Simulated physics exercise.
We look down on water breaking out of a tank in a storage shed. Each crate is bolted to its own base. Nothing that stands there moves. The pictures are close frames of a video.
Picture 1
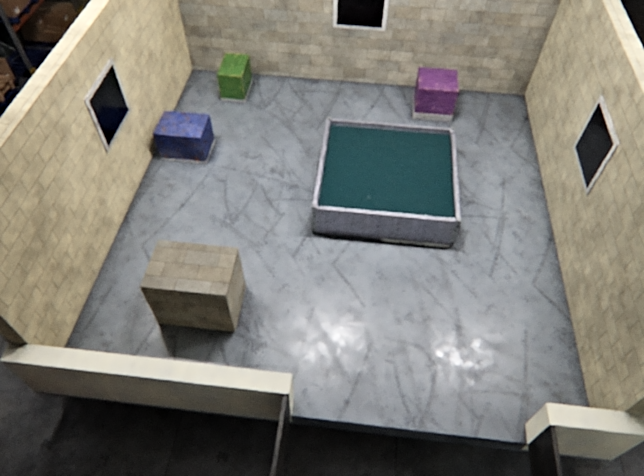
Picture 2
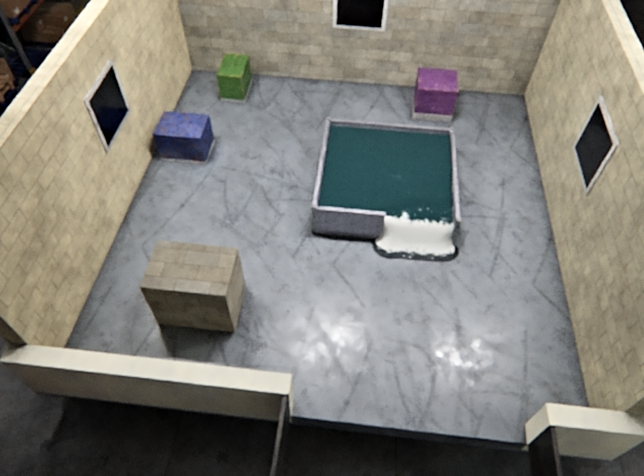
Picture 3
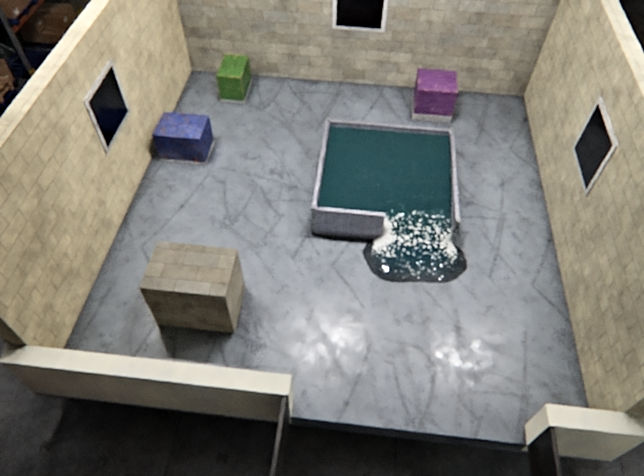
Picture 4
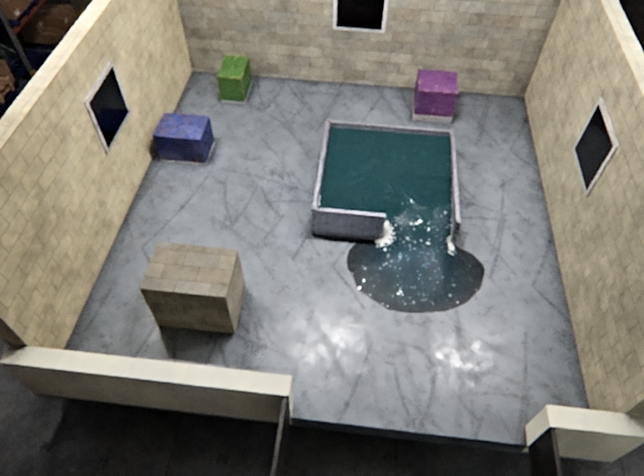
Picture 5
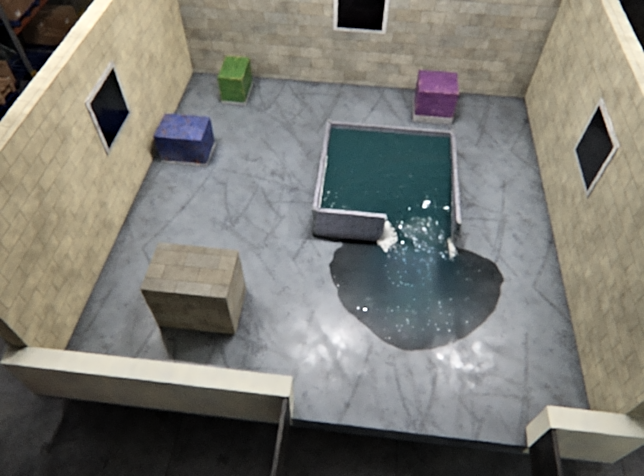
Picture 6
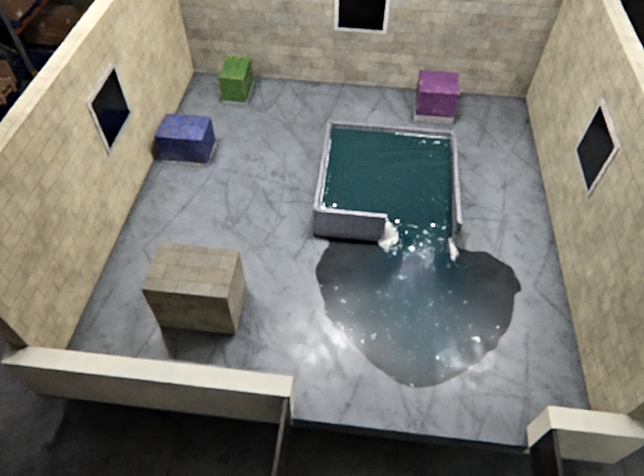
Water bursts through the front wall of a low tank in a storage shed with pale block walls, seen from a fixed, high viewpoint. A purple box sits behind the tank, green and blue boxes stand at left, and a tan block rests nearer. The teal water lies still, then pours out in white froth through the gap at the right and spreads forward in a widening dark pool.
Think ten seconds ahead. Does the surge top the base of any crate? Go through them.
The purple crate keeps dry; the green crate keeps dry; the blue crate keeps dry.
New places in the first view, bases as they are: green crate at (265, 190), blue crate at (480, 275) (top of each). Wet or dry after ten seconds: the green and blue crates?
My reading: Green escapes it, blue is soaked.
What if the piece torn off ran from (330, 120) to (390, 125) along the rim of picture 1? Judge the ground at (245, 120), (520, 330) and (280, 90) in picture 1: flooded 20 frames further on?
In turn: Awash, not flooded, awash.
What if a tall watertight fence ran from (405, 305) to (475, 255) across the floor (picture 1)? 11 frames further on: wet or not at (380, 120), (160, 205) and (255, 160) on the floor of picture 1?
As listed: Clear, no water, no water.
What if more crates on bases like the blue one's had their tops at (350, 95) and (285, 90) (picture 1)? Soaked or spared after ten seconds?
As listed: Keeps dry, escapes it.
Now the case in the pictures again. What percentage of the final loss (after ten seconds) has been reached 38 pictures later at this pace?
Some 75 per cent.
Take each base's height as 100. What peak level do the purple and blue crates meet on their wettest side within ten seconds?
Near 20 and 0 in a hundred.
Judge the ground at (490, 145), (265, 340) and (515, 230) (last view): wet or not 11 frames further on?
In that order: Not flooded, under water, dry.
A moment on, water covers 20 % of the floor; the purple crate not reached, the green crate not reached, the blue crate not reached.
Next, water covers 25 % of the floor; the purple crate not reached, the green crate not reached, the blue crate not reached.
Then, water covers 30 % of the floor; the purple crate not reached, the green crate not reached, the blue crate not reached.
Later, water covers 40 % of the floor; the purple crate not reached, the green crate not reached, the blue crate not reached.
In the end, water covers 50 % of the floor; the purple crate stayed above the water, the green crate stayed above the water, the blue crate stayed above the water.
